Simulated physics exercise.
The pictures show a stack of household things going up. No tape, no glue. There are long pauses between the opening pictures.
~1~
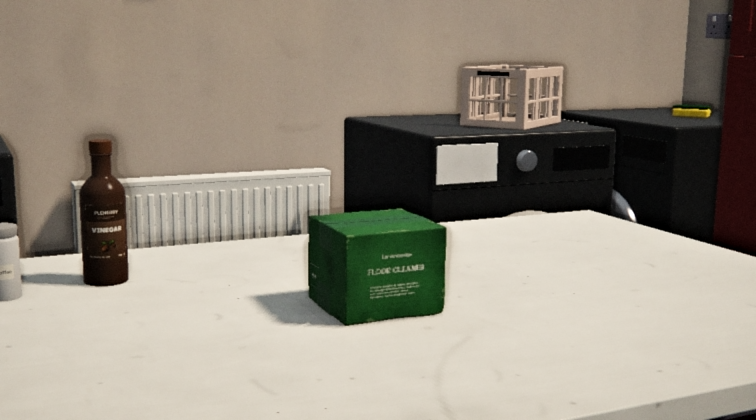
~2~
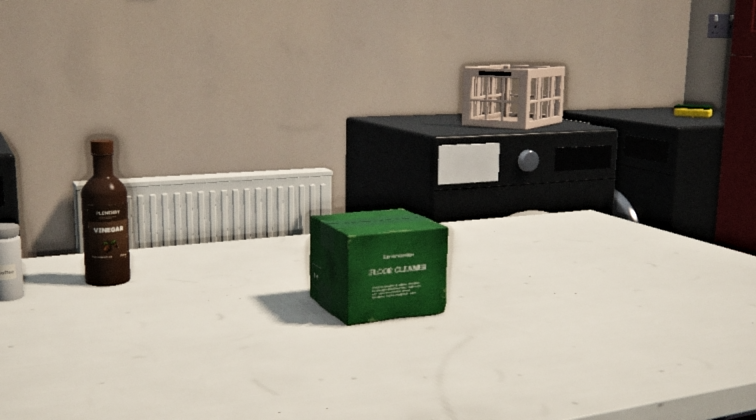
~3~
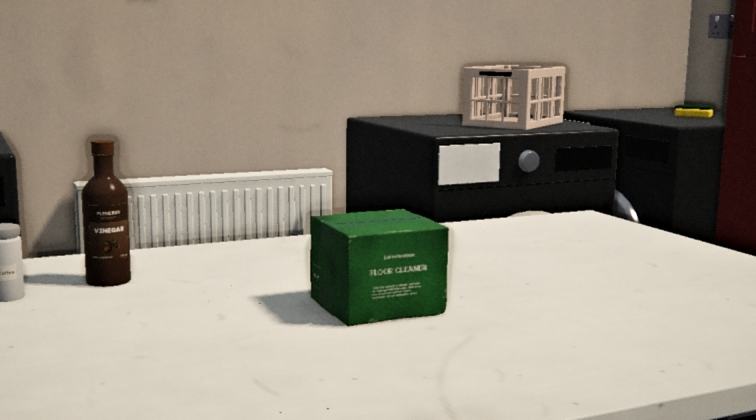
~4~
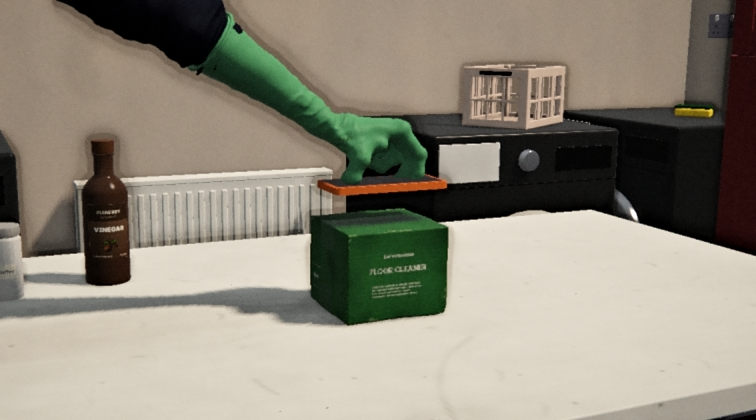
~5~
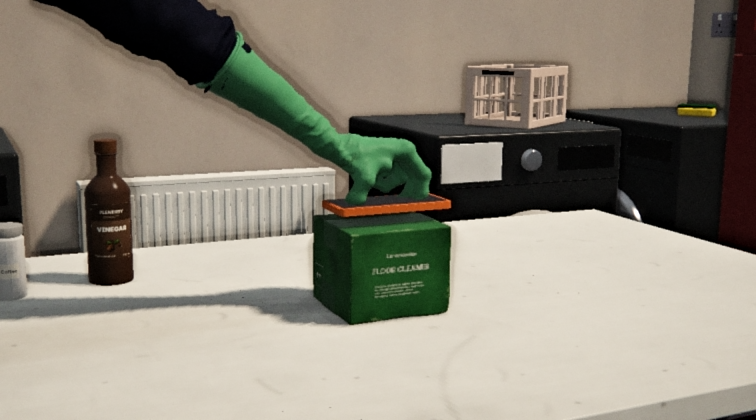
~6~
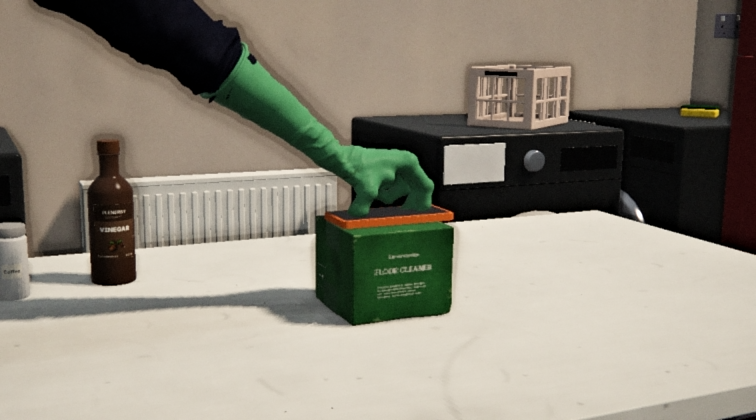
A green-gloved hand comes in from the upper left holding a flat orange-edged object, lowers it onto a green floor cleaner box on a white table, and keeps hold of it, with a brown vinegar bottle and white shaker at left.
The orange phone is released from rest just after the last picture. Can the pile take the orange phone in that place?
The pile keeps its balance.
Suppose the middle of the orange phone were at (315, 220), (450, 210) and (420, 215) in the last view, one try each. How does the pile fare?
First, it loses its balance; second, it gives way; third, it keeps its balance.
Then, 0.50 s later than the last frame, all is still.
Then, 1.30 s later than the last frame, orange phone resting near (389, 216).
When it is over, all 4 as before. End places, in pixels of the last picture, orange phone near (389, 216). The pile stays up.
